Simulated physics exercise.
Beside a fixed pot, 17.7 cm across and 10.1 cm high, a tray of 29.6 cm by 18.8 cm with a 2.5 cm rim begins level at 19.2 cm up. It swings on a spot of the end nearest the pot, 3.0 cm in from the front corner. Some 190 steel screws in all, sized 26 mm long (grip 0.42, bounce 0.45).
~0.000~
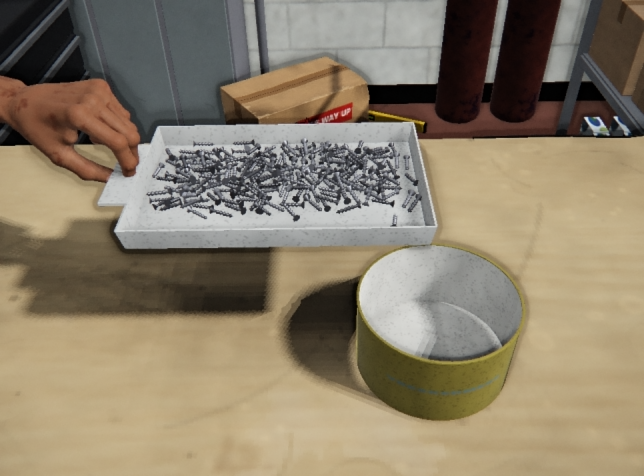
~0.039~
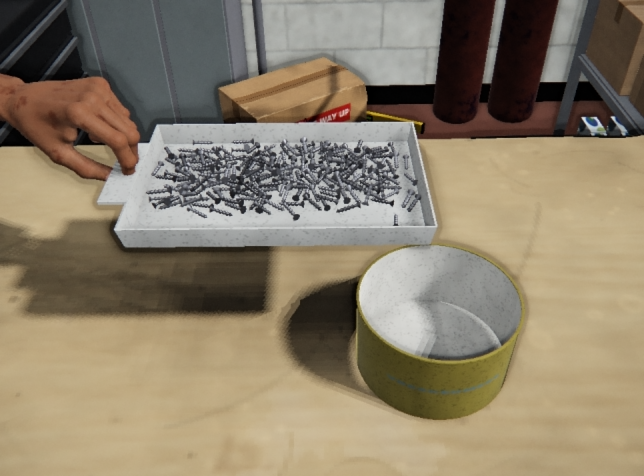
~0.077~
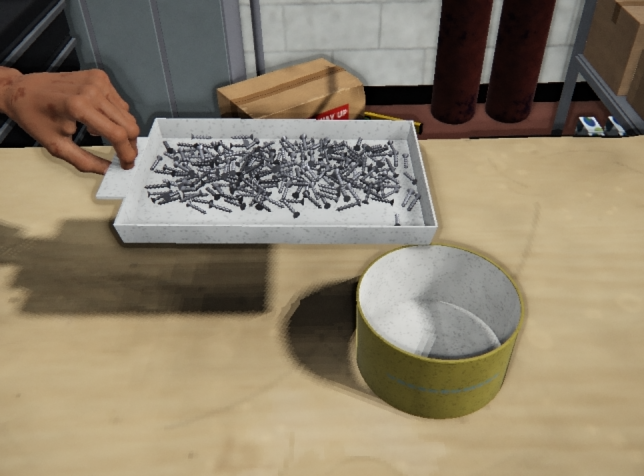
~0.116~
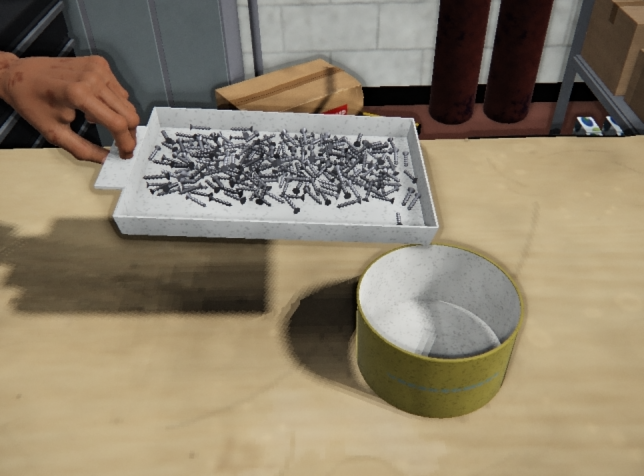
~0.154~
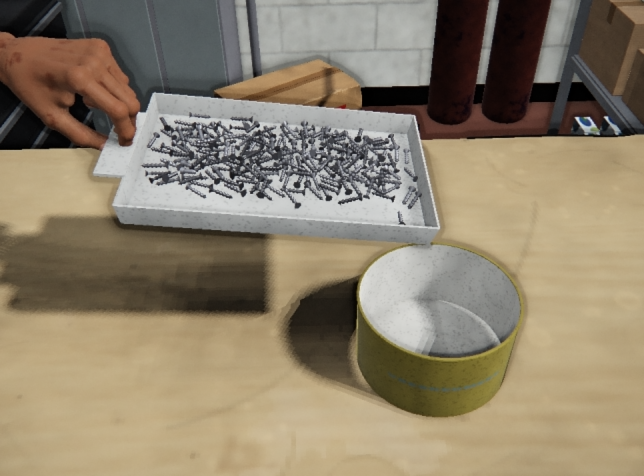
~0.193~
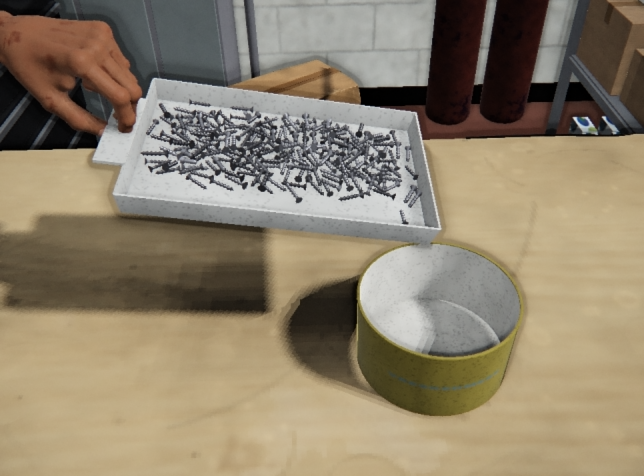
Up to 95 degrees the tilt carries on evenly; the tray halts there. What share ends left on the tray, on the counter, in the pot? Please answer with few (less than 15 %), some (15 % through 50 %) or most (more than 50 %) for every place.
Tray: Few, counter: Few, pot: Most.
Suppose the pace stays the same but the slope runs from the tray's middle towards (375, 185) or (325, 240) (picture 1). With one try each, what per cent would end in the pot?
First try: Around 35 percent; second try: Around 70 percent.
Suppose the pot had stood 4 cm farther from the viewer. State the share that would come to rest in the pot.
Close to 75 per cent, then.
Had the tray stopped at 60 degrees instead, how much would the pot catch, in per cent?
I'd put it at close to 55 per cent.
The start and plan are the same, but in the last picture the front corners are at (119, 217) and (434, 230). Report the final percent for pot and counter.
Split: Pot = 55, counter = 45.
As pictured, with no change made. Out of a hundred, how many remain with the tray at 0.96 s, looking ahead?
Close to 50 in a hundred.
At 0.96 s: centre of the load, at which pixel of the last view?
By then the middle of the load sits around (466, 246).
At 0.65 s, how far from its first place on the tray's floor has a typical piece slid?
Roughly 10 cm.
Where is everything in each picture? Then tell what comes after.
The first frame shows tray tilt 0 degrees, front corners at (120, 228) and (432, 224); middle of the pieces at (282, 173); pot at (439, 297).
The second frame shows tray tilt 1 degrees, front corners at (120, 227) and (432, 224); middle of the pieces at (282, 172).
The third frame shows tray tilt 2 degrees, front corners at (119, 222) and (432, 224); middle of the pieces at (281, 169).
The fourth frame shows tray tilt 5 degrees, front corners at (119, 214) and (434, 225), lowest corner right front; middle of the pieces at (281, 163).
The fifth frame shows tray tilt 8 degrees, front corners at (118, 203) and (435, 225), lowest corner right front; middle of the pieces at (282, 156).
The sixth frame shows tray tilt 12 degrees, front corners at (119, 192) and (436, 226), lowest corner right front; middle of the pieces at (283, 148); pot at (439, 294). The tray's pace is about 85 degrees a second.
Then, at 0.65 s, tilt 51 degrees; the tray holds 100 %, the pot 0 %.
After 0.96 s, tilt 78 degrees; the tray holds 50 %, the pot 30 %.
After 1.36 s, tilt 95 degrees; the tray holds 5 %, the pot 85 %.
By 2.0 s all is still; tray 0 %, counter 5 %, pot 95 %.
